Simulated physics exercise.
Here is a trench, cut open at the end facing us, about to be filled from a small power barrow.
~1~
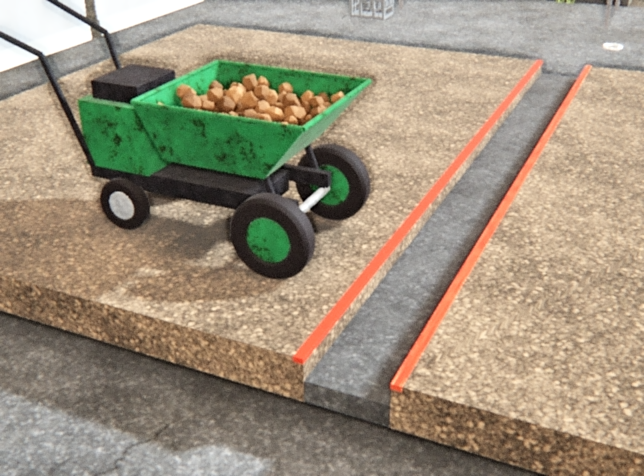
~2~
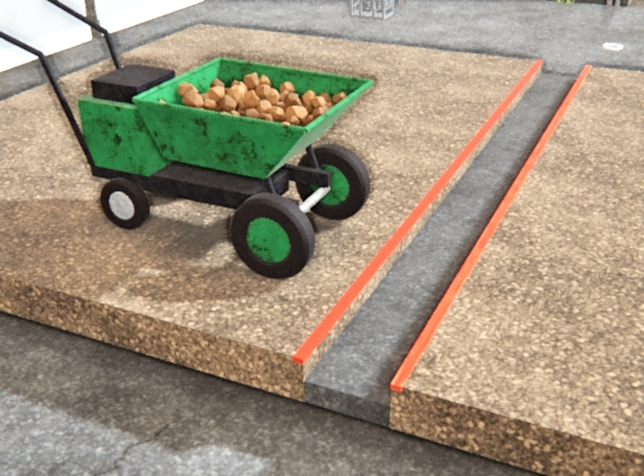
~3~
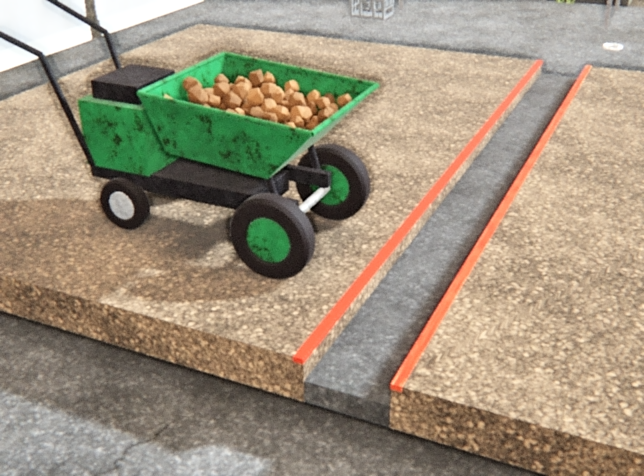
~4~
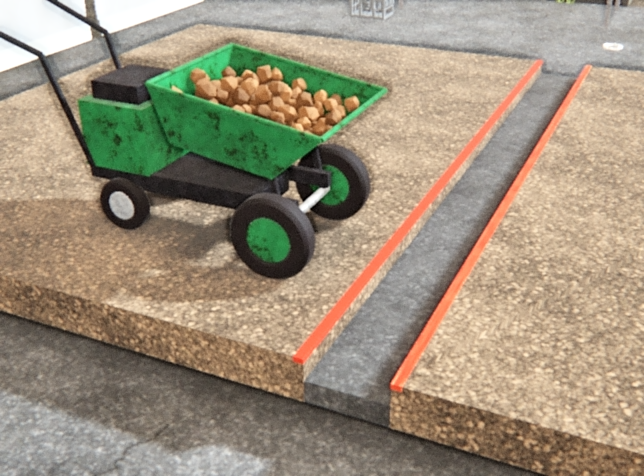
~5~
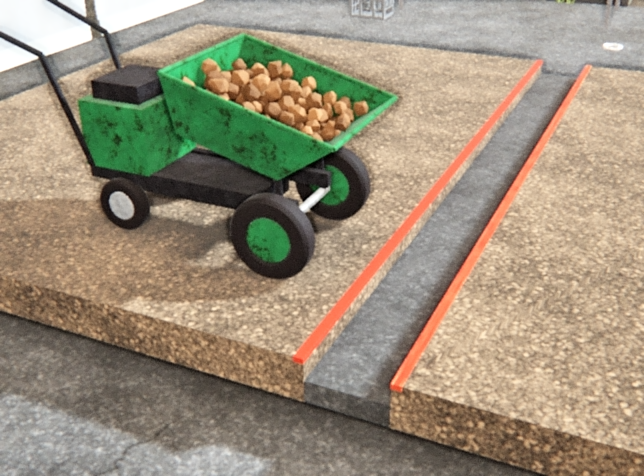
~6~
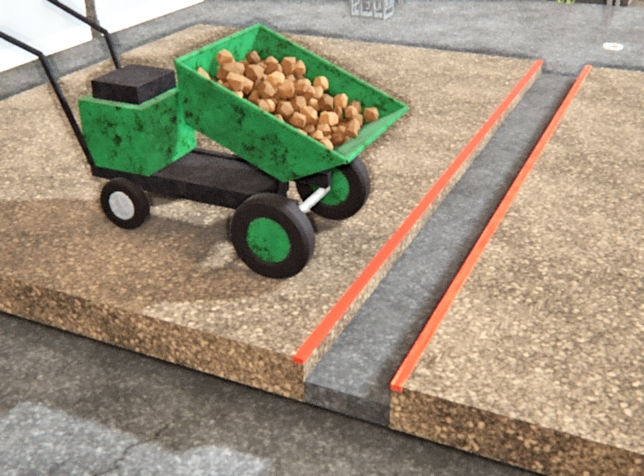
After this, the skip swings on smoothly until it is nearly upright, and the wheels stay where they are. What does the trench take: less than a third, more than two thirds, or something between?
It catches from one third to two thirds.
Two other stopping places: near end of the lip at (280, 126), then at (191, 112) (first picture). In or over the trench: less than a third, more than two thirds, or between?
In turn: More than two thirds; under a third.
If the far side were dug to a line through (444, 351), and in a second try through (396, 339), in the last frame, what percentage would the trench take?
In turn 80 and 20 in a hundred.
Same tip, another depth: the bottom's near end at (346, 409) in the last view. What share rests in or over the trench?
Close to 70 per cent.
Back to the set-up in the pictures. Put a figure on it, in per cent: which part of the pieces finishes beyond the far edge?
Roughly 35 in a hundred.
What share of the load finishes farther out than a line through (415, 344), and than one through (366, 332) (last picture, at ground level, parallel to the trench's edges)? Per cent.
In turn 30 and 80 in a hundred.
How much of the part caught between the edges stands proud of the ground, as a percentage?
Close to 25 per cent.
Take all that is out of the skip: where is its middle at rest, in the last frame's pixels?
Near (449, 269).
Soon after the last picture, skip tipped steeply; all in the skip.
A little later, skip tipped right over; about two thirds in the skip; about a quarter in or heaped over the trench; a small part beyond it; a stray few falling.
Later still, skip tipped right over; a small part in the skip; about half in or heaped over the trench; about a third beyond it.
By the end, skip tipped right over; a small part in the skip; about half in or heaped over the trench; about a third beyond it.
